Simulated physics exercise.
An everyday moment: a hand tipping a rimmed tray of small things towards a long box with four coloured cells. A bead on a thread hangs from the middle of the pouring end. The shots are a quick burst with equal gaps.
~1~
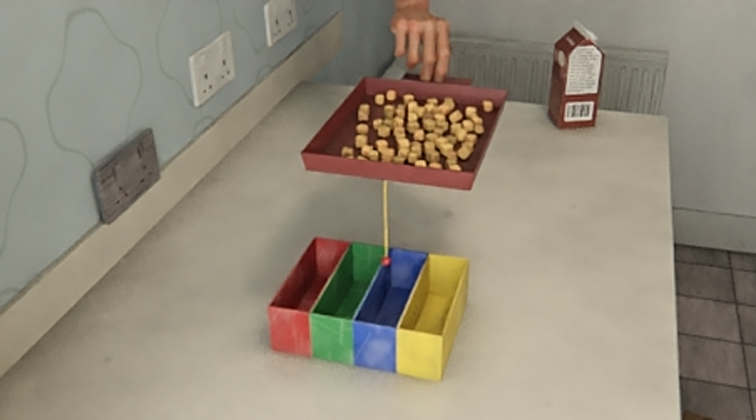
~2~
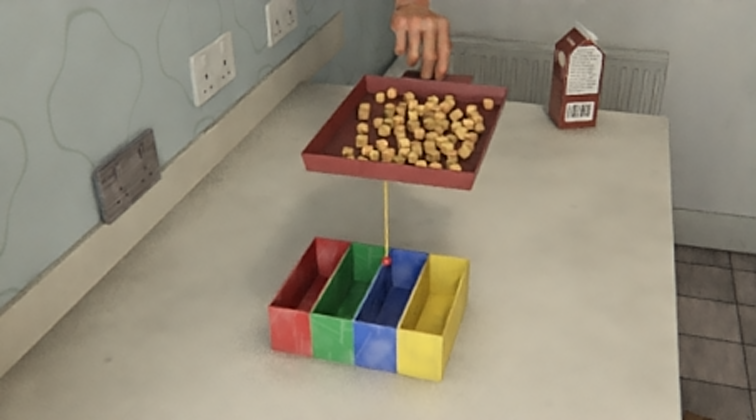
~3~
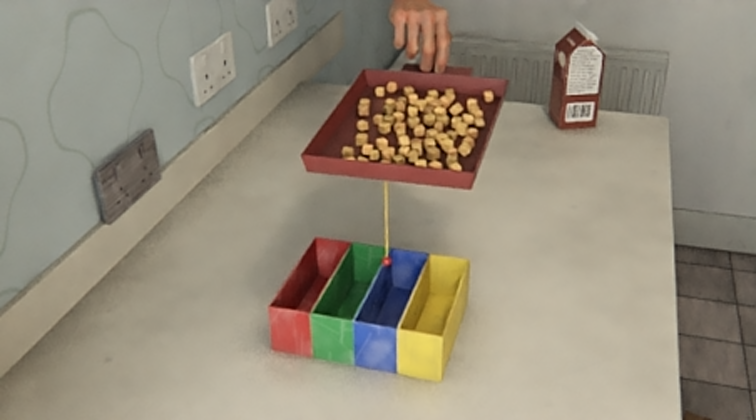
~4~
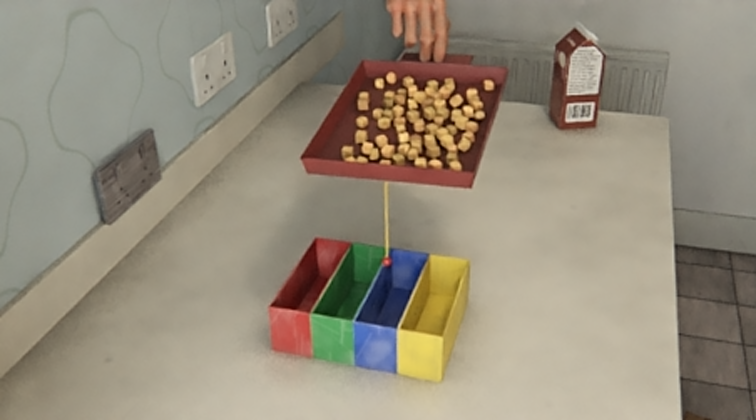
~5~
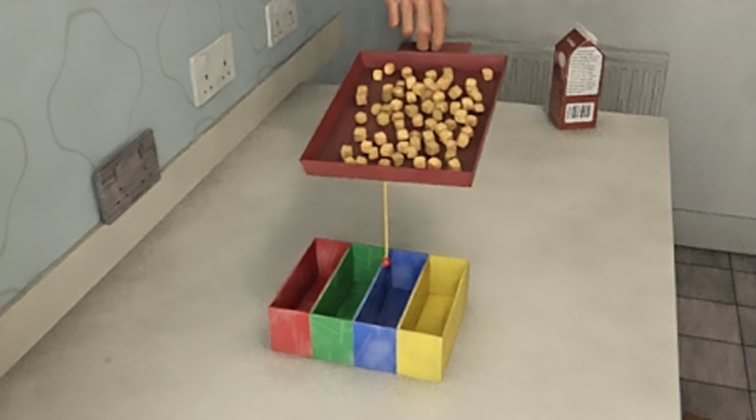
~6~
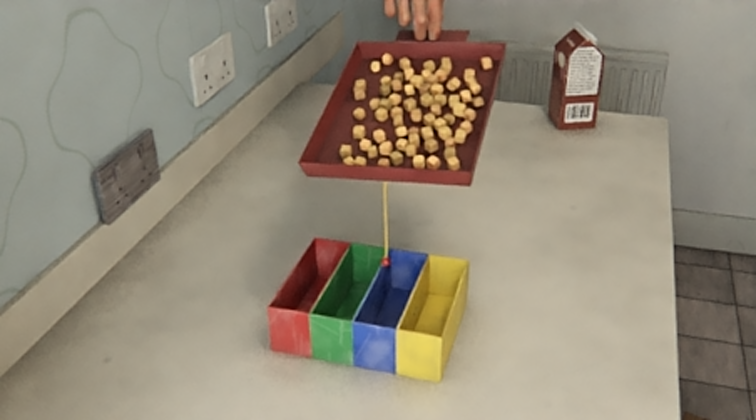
A hand at the back of a pale kitchen counter, seen from above and in front, raises the far side of a dark red rimmed tray, tilting it gradually towards the viewer. Small tan cubes lie in the tray, above a box with red, green, blue and yellow cells from left to right, with a carton behind. The cubes shift slightly while the threaded red bead, box and camera stay still.
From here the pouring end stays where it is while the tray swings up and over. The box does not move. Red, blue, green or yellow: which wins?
Most goes to the red cell.
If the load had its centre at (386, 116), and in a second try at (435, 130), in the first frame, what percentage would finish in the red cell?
First some 40, then 40 per cent.
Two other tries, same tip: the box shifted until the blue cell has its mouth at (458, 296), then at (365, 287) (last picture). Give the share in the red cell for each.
Near 20 % and 30 %.
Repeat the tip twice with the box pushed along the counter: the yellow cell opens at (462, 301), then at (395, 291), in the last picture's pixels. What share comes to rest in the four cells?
The first gives 50 %, the second 90 %.
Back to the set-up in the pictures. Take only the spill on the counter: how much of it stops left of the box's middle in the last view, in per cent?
It comes to 90 per cent or so.
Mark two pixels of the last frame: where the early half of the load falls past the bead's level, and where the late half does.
Early half (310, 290), late half (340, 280).
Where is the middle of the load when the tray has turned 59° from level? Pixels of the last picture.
Roughly at (363, 148).
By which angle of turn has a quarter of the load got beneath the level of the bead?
At some 115 degrees.
Soon after the last picture, tray tipped steeply; all on the tray.
A little later, tray tipped right over; nearly all on the tray; a stray few in the red cell; a stray few falling or outside the box.
Later still, tray tipped past a quarter turn; about a third in the red cell; about a quarter in the green cell; about a quarter in the blue cell; a stray few in the yellow cell; about a quarter falling or outside the box.
At rest, tray tipped past a quarter turn; about a third in the red cell; about a quarter in the green cell; about a quarter in the blue cell; a stray few in the yellow cell; about a quarter outside the box.
